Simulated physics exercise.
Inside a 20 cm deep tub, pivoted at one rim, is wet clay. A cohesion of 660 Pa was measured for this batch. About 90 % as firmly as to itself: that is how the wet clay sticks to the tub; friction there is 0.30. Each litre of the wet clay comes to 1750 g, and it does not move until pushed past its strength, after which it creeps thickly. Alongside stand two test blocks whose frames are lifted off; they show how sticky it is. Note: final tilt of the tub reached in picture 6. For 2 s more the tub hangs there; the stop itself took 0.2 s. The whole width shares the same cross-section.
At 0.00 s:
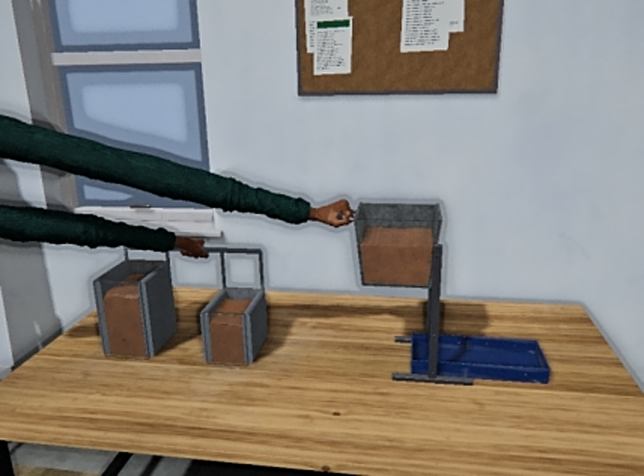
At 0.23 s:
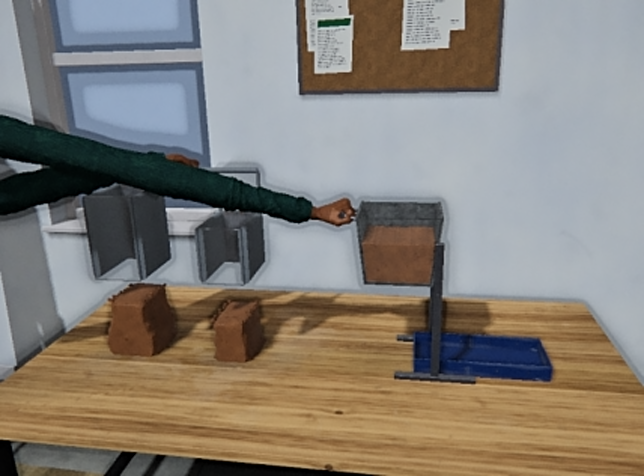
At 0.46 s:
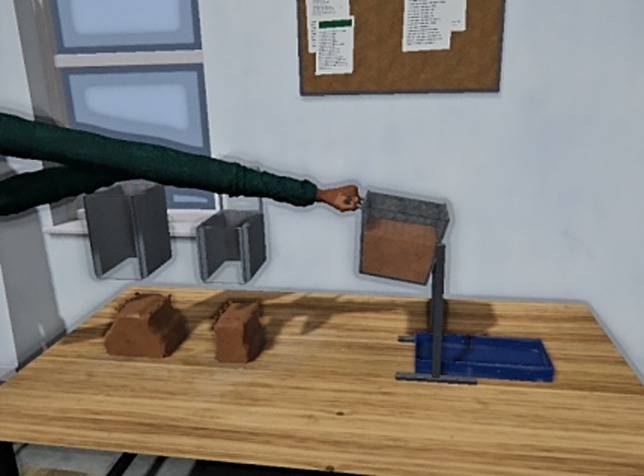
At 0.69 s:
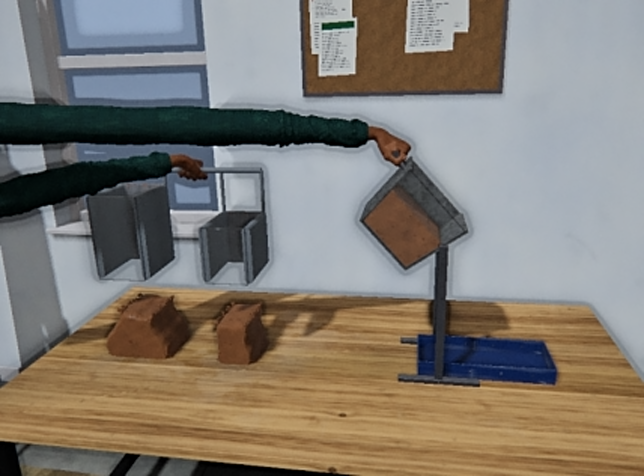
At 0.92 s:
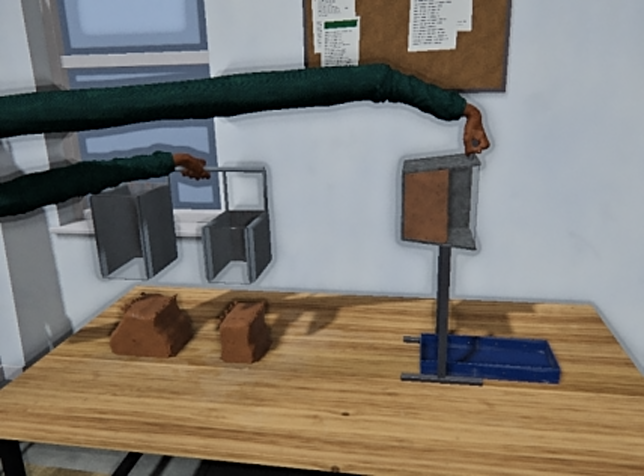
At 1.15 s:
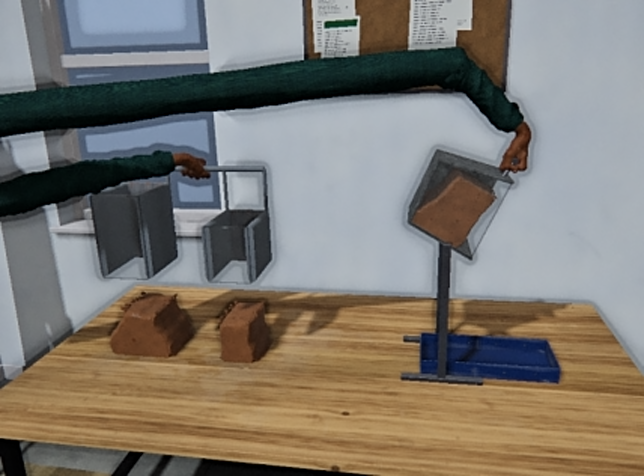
On a wooden table, one green-sleeved arm lifts two grey molds off brown clay blocks, which sag, the left one more; then another arm swings a clay-filled grey tub on a stand clockwise, past upright onto its side.
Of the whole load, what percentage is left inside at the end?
Close to 10 % is left inside.
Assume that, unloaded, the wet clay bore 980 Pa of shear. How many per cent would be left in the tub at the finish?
That works out near 16 %.
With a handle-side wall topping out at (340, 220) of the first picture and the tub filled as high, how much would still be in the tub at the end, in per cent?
I'd put it at close to 10 per cent.
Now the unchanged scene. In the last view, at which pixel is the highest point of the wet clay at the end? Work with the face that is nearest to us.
It ends up highest close to (418, 213).
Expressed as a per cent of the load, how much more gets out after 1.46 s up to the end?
Later share of the load: Approx. 12 %.
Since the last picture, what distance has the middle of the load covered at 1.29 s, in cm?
It has moved around 10 centimetres.
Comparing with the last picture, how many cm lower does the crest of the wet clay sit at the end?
About 10 cm.
After 1.29 s, the tub is at 114 degrees and holds 57 %.
After 1.46 s, the tub is at 114 degrees and holds 23 %.
After 1.63 s, the tub is at 114 degrees and holds 10 %.
After 1.80 s, the tub is at 114 degrees and holds 10 %.
After 3.15 s, the tub is at 114 degrees and holds 10 %.
